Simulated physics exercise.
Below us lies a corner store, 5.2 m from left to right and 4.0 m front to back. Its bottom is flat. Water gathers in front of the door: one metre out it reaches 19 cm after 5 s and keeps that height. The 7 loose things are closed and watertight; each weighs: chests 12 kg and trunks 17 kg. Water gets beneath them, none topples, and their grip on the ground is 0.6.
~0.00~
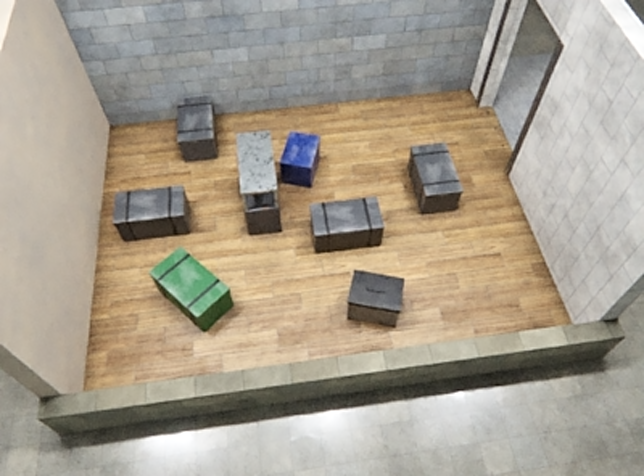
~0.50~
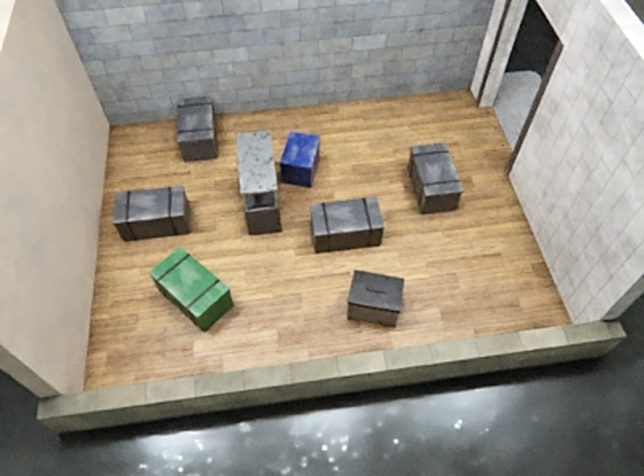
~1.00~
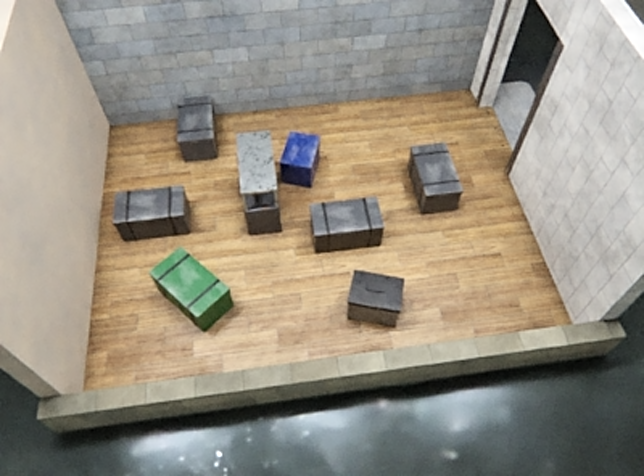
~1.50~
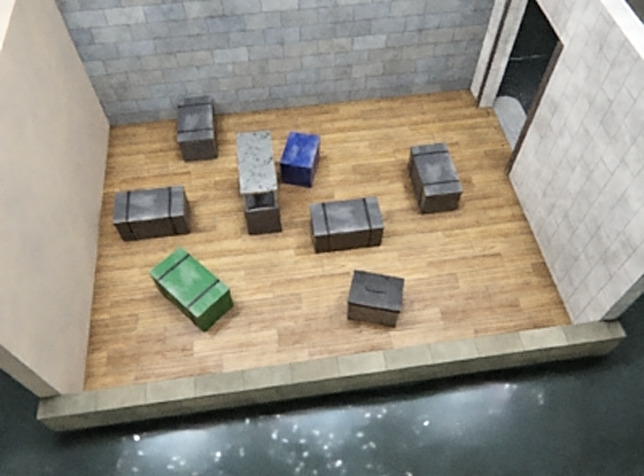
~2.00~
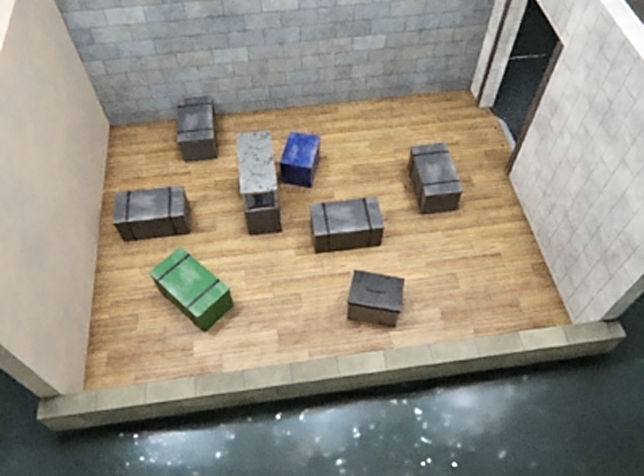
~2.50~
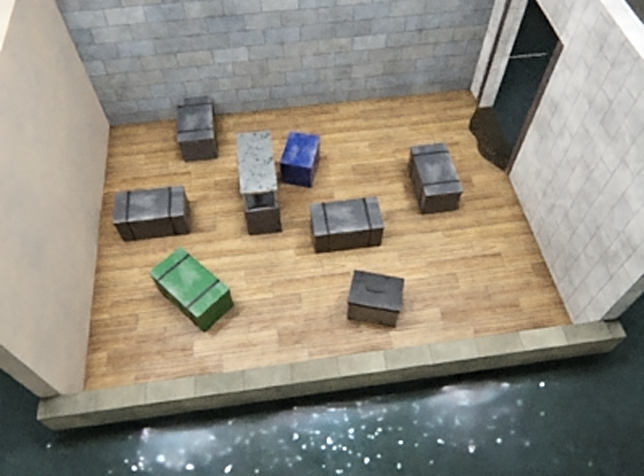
Corner store with wooden floor, green trunk, blue chest and grey boxes staying still as dark water starts spreading in through the doorway.
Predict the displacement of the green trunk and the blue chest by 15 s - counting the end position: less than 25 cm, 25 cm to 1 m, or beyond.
The green trunk is nudged along; the blue chest gets carried off.
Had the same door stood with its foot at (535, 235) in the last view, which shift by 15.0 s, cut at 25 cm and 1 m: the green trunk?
Then the green trunk ends far away.
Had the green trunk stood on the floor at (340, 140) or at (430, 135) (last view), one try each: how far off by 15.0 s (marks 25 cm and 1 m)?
In that order: It gets carried off; it gets carried off.
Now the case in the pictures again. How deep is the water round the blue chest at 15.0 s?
About 10 cm.
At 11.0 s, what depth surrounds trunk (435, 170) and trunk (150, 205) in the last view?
About 6 and 4 cm.
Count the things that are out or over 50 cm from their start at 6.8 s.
1 of them.
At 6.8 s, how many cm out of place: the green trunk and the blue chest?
About 0 and 10 cm.
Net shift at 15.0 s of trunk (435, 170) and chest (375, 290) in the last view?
In turn: 140 cm, 100 cm.
After 3.5 s the green trunk is near (189, 280), 0.0 m from its start, aground; the blue chest is near (300, 149), 0.0 m from its start, aground; 0 afloat.
After 6.8 s the green trunk is near (189, 280), 0.0 m from its start, aground; the blue chest is near (293, 149), 0.1 m from its start, aground; 0 afloat.
After 11.0 s the green trunk is near (192, 288), 0.1 m from its start, aground; the blue chest is near (189, 158), 1.4 m from its start, afloat; 3 afloat.
After 15.0 s the green trunk is near (205, 333), 0.7 m from its start, afloat; the blue chest is near (227, 229), 1.5 m from its start, afloat; 6 afloat.
